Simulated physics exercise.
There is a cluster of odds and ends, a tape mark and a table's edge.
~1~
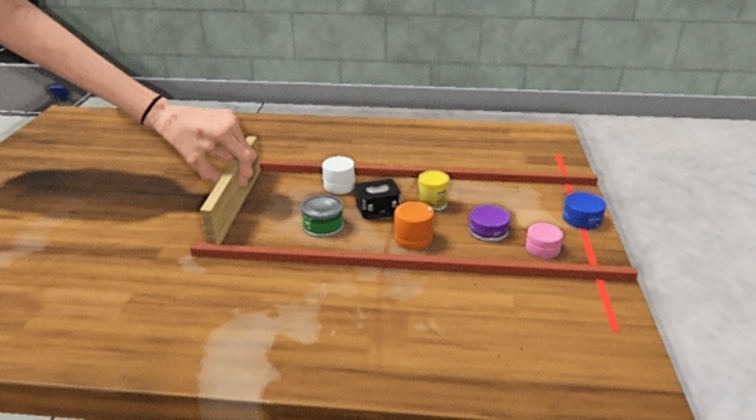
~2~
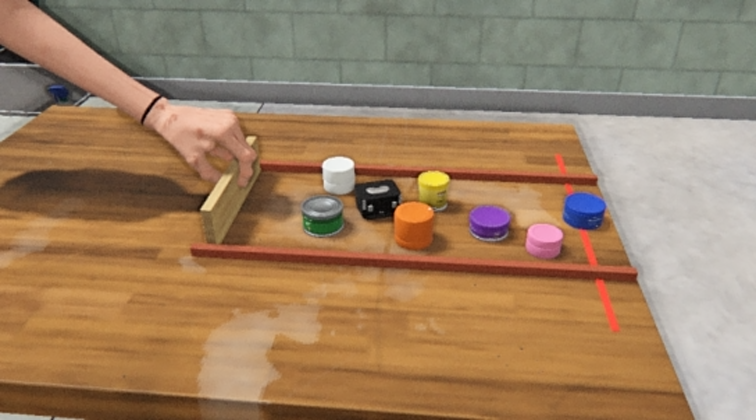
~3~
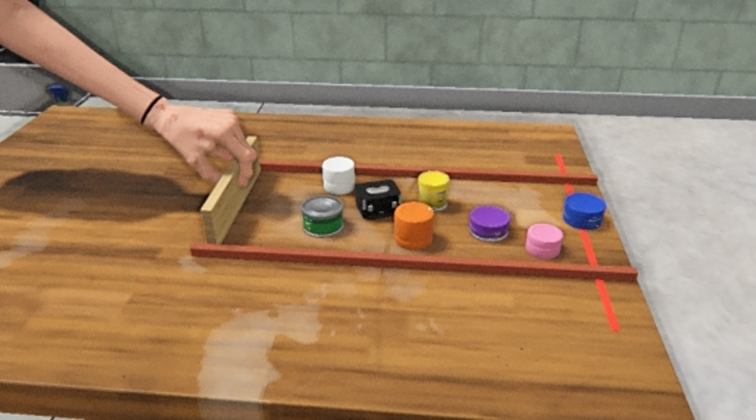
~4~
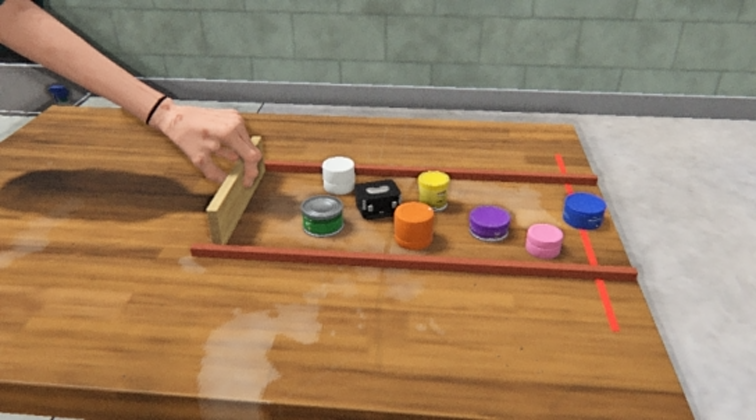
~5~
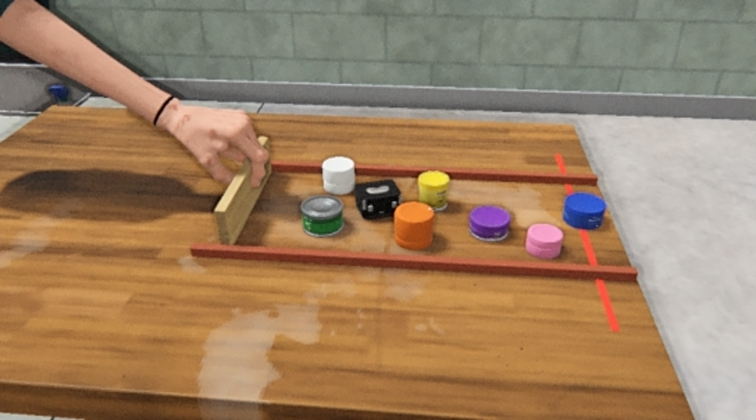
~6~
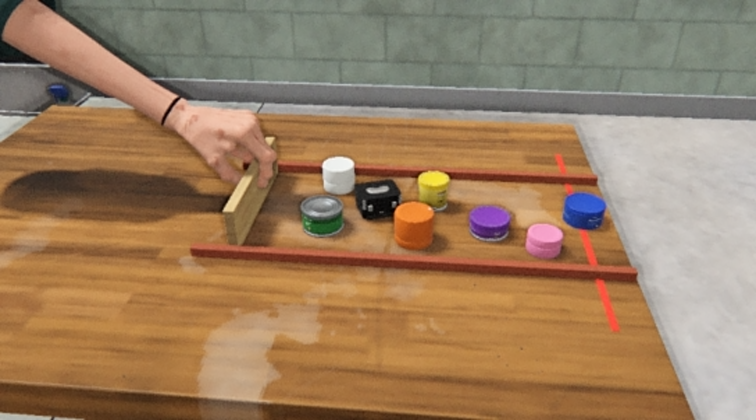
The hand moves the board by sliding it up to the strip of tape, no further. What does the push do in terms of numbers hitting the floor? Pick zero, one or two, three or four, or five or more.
It sends three or four to the floor.
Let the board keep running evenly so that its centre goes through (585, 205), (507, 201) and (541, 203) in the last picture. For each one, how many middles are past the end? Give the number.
Respectively 4, 0 and 1.
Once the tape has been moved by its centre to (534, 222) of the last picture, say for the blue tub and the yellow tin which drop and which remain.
Blue tub: Down; yellow tin: Still up.
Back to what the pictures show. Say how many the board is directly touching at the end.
Number in contact with it: 4.
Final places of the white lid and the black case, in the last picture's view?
Roughly (588, 182), and the other roughly (601, 203).
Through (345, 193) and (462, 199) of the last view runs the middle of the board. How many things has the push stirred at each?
Counts: 3 / 6.
Soon after, none off yet; blue tub at rest near (584, 211); pink lid at rest near (544, 241); purple tin at rest near (489, 224).
In the end, the number that fall off is three or four; gone, yellow tin, purple tin, pink lid and blue tub.
